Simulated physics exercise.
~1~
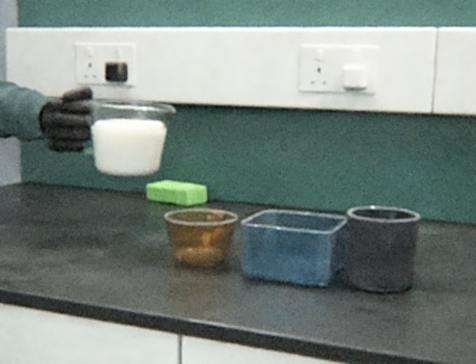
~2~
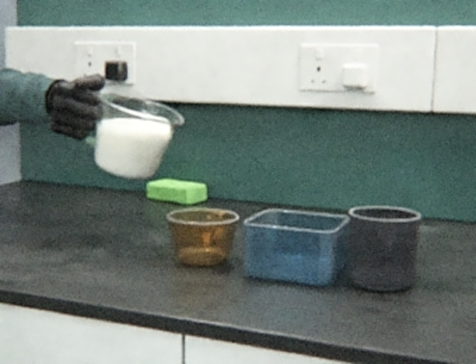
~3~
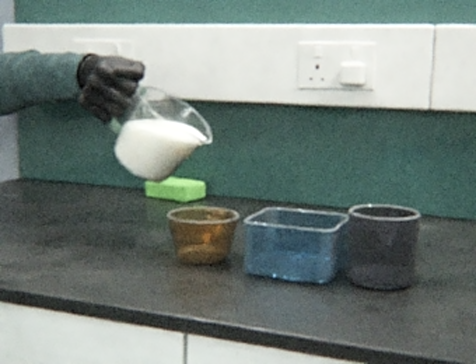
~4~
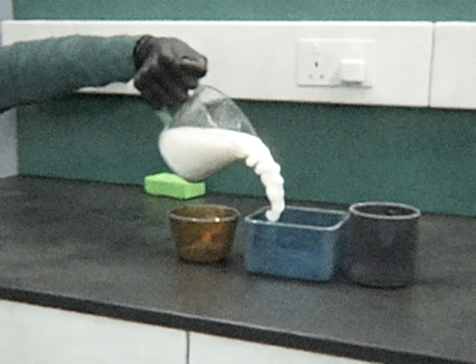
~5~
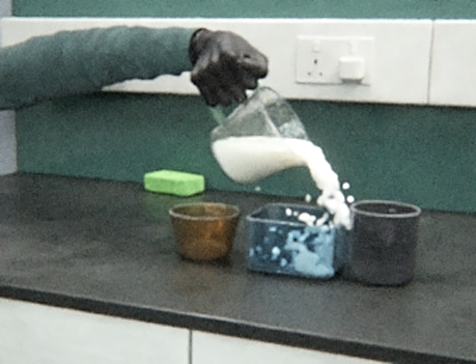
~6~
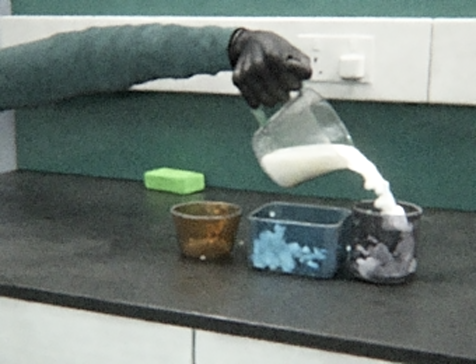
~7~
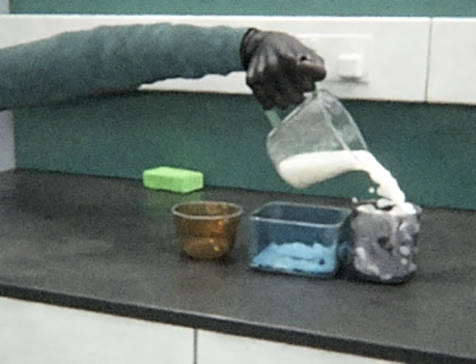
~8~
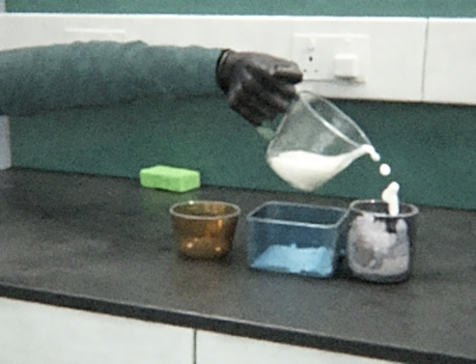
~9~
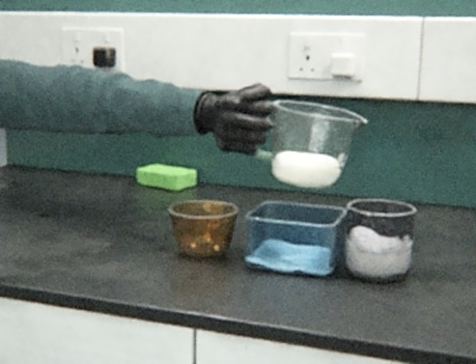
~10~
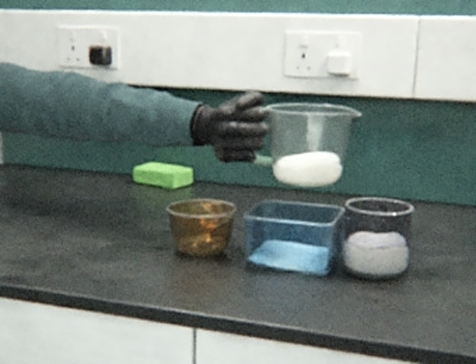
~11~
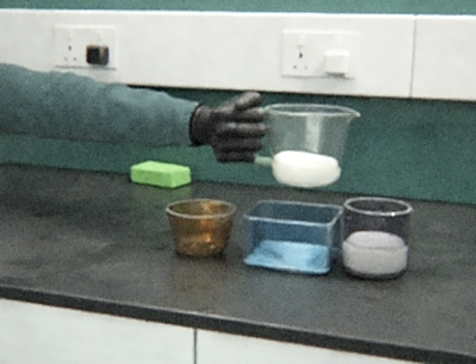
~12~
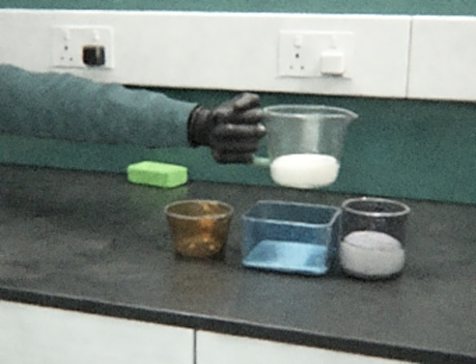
A gloved hand tips milk rightwards into the blue tub and grey mug, then levels the jug.
